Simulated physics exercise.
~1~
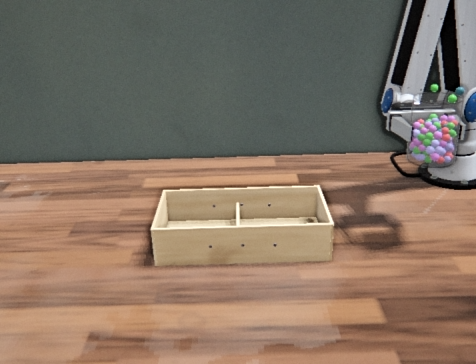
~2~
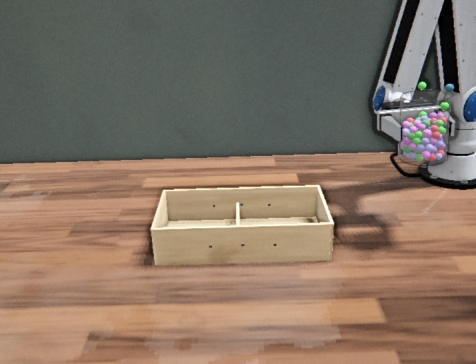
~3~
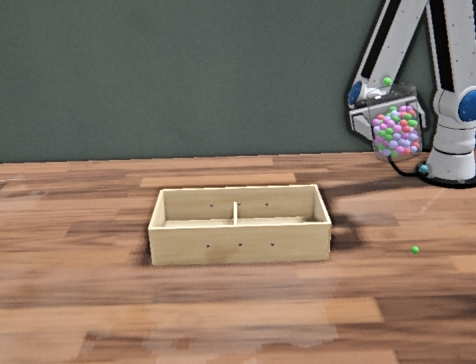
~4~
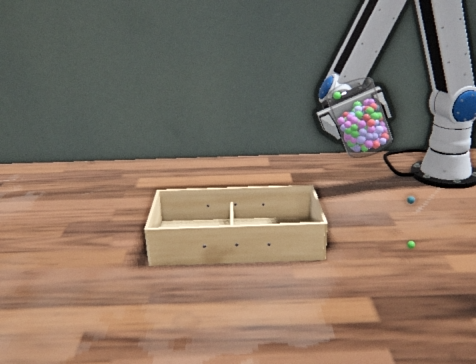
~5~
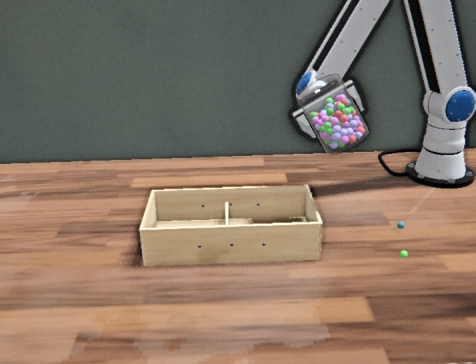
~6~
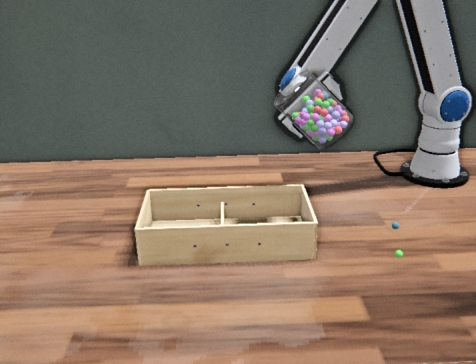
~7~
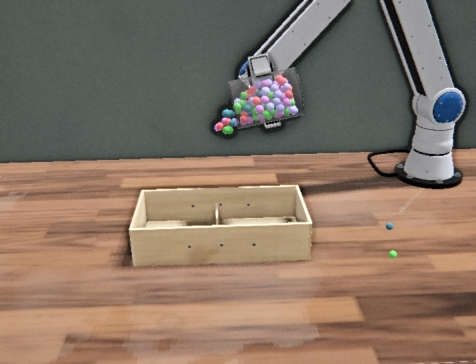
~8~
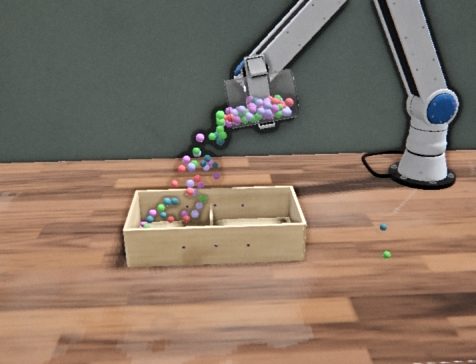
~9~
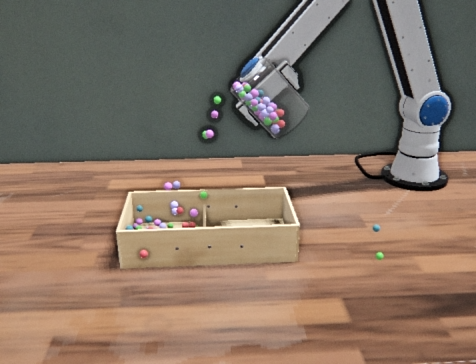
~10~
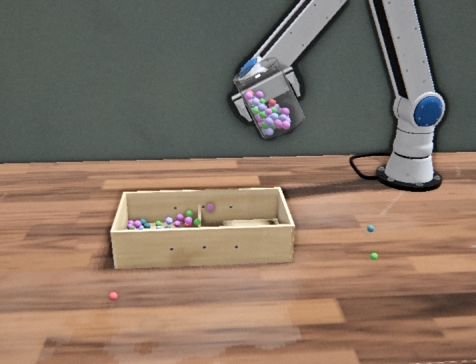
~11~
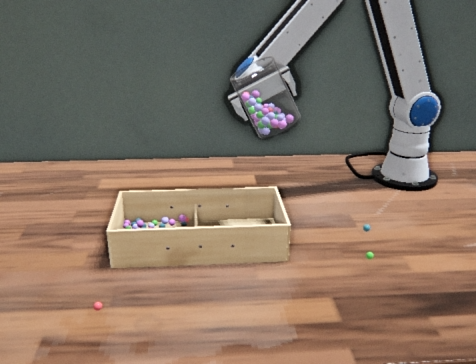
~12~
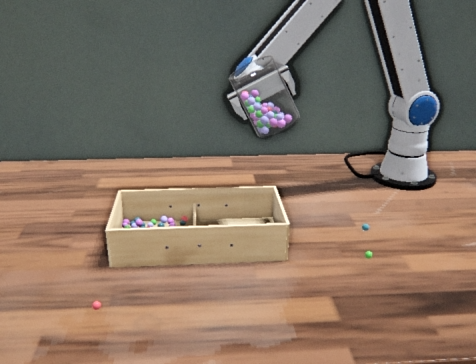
We see a robot arm carry a clear beaker of colourful round sweets leftward, dropping a couple on the table, then tip it over a divided wooden box. Many sweets pour into the left part, one lands in front, and the arm tilts back with plenty still in the beaker.
